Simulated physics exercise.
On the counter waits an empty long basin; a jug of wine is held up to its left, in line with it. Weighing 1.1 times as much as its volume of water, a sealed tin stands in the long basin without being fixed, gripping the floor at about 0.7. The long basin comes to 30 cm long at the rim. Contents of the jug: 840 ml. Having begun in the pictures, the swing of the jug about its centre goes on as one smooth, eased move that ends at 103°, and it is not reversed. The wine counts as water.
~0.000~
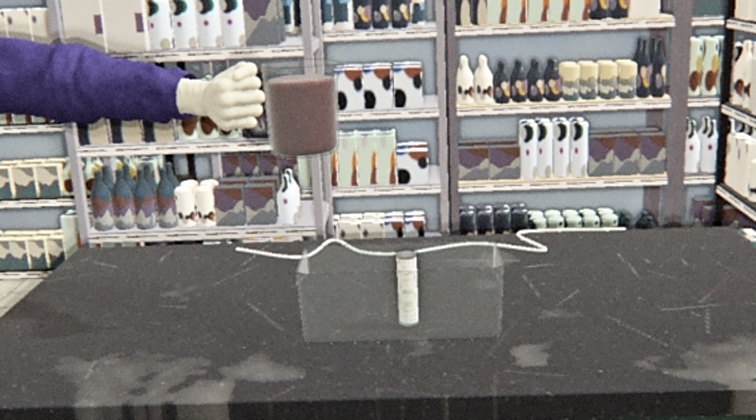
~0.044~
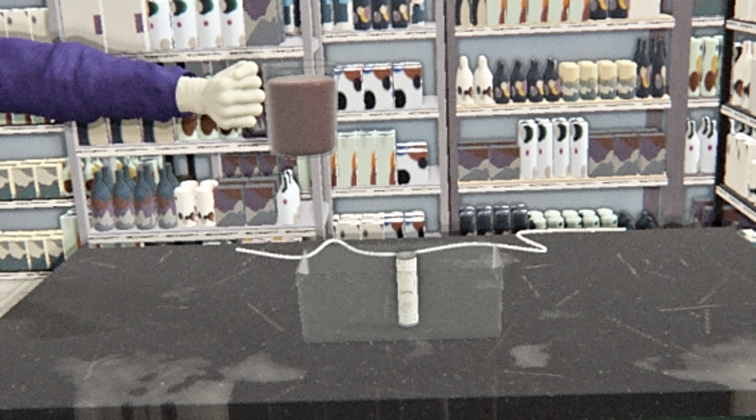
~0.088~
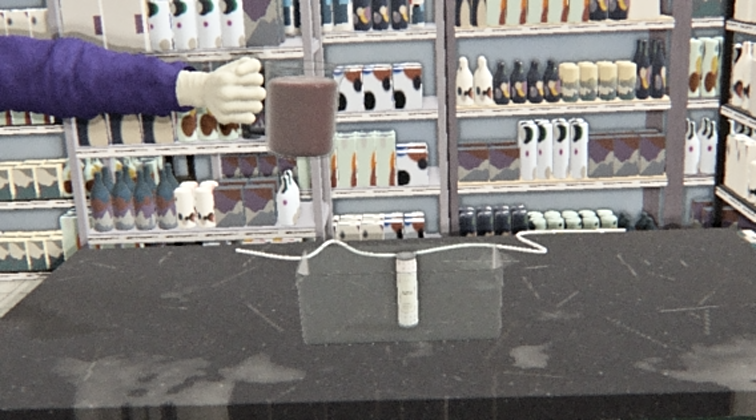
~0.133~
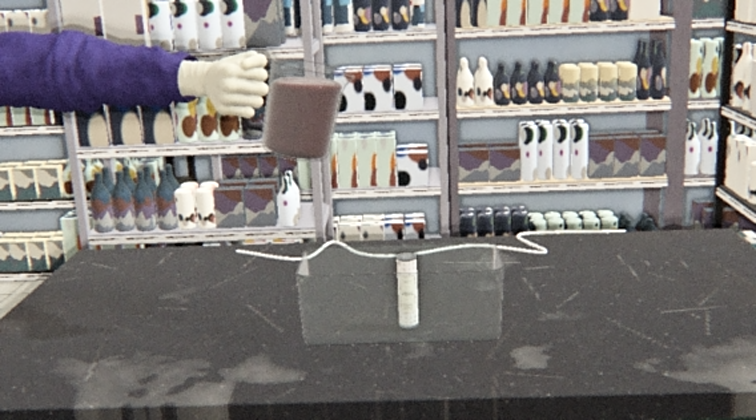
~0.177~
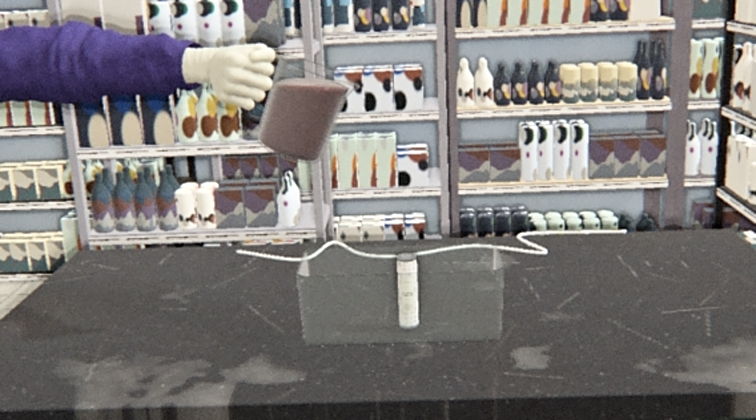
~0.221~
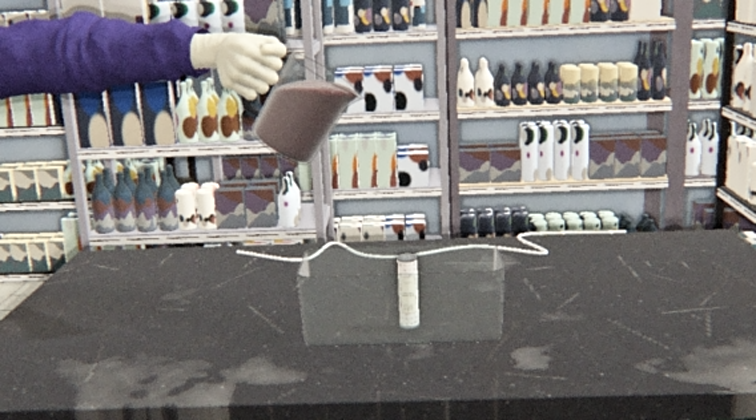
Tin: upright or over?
Upright.
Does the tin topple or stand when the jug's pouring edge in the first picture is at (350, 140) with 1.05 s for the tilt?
Then the tin comes down.
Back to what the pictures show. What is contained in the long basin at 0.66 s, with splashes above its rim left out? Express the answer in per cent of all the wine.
The share is close to 46 percent.
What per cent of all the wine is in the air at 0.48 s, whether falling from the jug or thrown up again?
I'd say close to 36 per cent.
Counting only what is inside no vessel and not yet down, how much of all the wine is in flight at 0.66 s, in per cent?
Near 34 per cent, I'd say.
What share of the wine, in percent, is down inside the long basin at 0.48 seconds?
I reckon close to 3 percent of it.
By 0.48 s the tilt is 96° and 62 per cent is still to pour; the tin stands where it began.
By 0.66 s the tilt is 103° and 20 per cent is still to pour; the tin stands where it began.
By 0.86 s the tilt is 103° and 5 per cent is still to pour; the tin stands where it began.
By 1.07 s the tilt is 103° and 1 per cent is still to pour; the tin stands where it began.
At rest the tin stands where it began.
